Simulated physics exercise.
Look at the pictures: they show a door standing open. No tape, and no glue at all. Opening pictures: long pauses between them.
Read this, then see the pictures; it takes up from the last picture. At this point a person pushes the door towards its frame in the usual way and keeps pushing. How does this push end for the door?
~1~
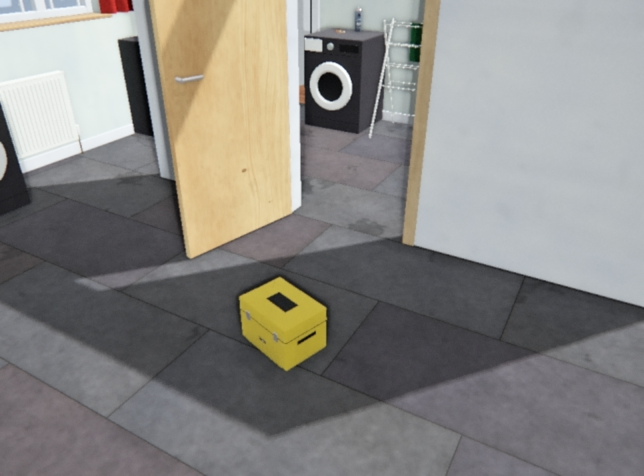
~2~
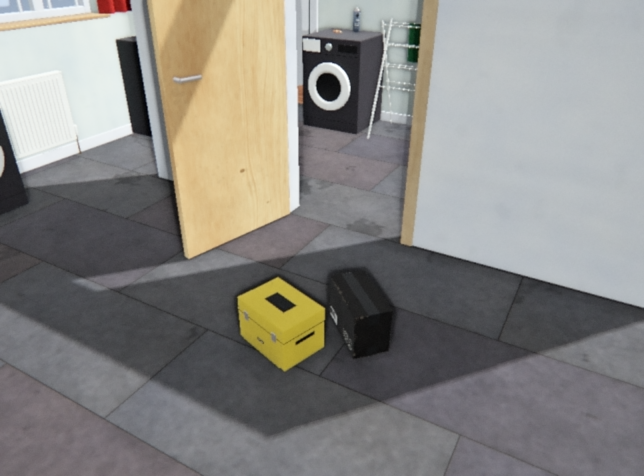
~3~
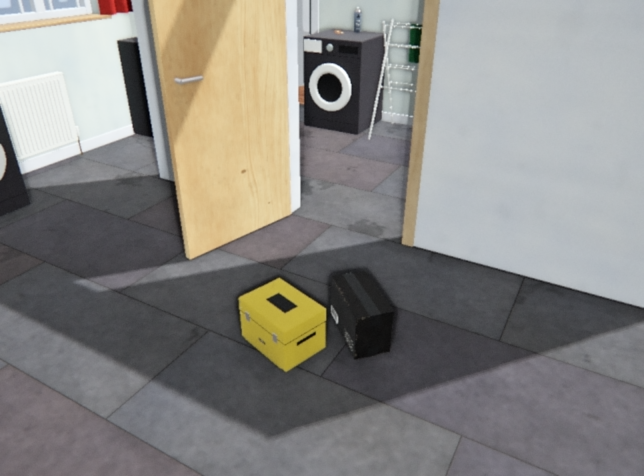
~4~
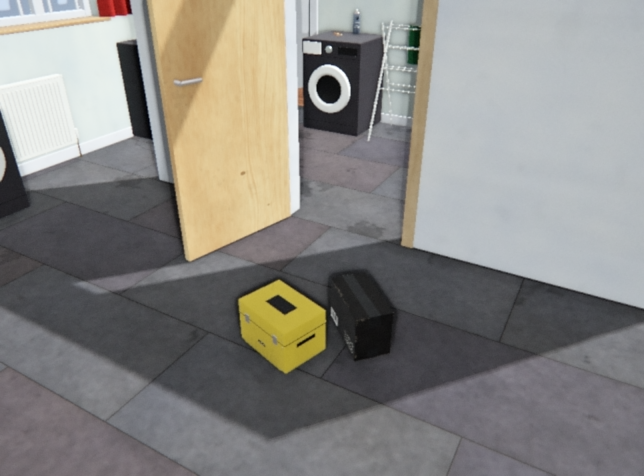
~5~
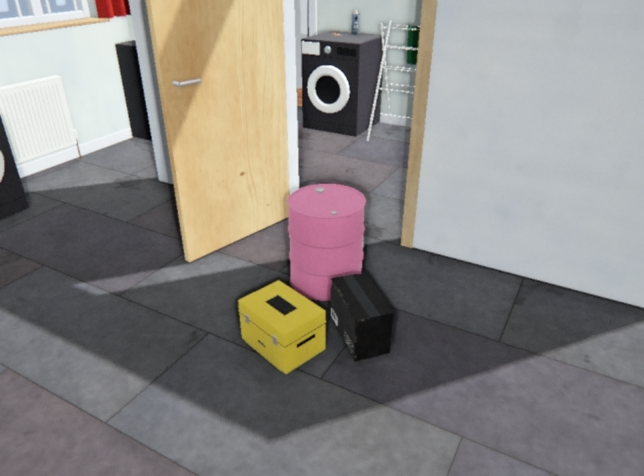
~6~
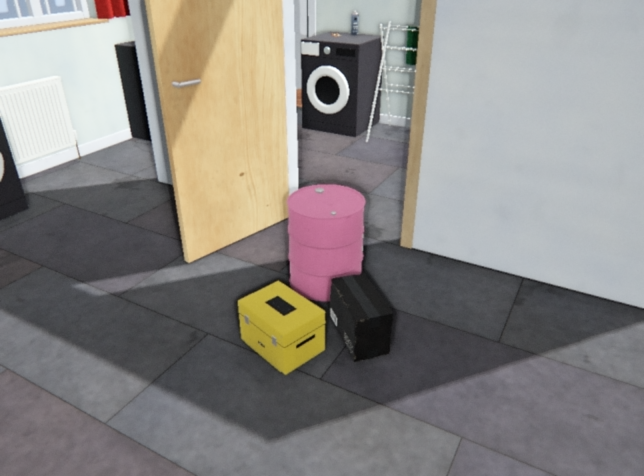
It comes to rest short of the frame.
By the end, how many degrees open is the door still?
About 60°.
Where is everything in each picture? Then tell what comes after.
Door wide open and still; yellow toolbox (283, 322), in the first picture.
Door wide open and still; yellow toolbox (281, 322); black box (359, 313), in the second picture.
Door wide open and still; yellow toolbox (283, 323); black box (360, 313), in the third picture.
Door wide open and still; yellow toolbox (282, 324); black box (360, 315), in the fourth picture.
Door wide open and still; yellow toolbox (282, 325); black box (360, 315), in the fifth picture.
Door wide open and still; pink drum (326, 242); yellow toolbox (282, 326), in the sixth picture.
Then, 0.60 s later than the last frame, open by 90°.
Then, 1.00 s later than the last frame, open by 72°.
When it is over, open by 58°; all 3 as before. End places, in pixels of the last picture, pink drum near (327, 242).
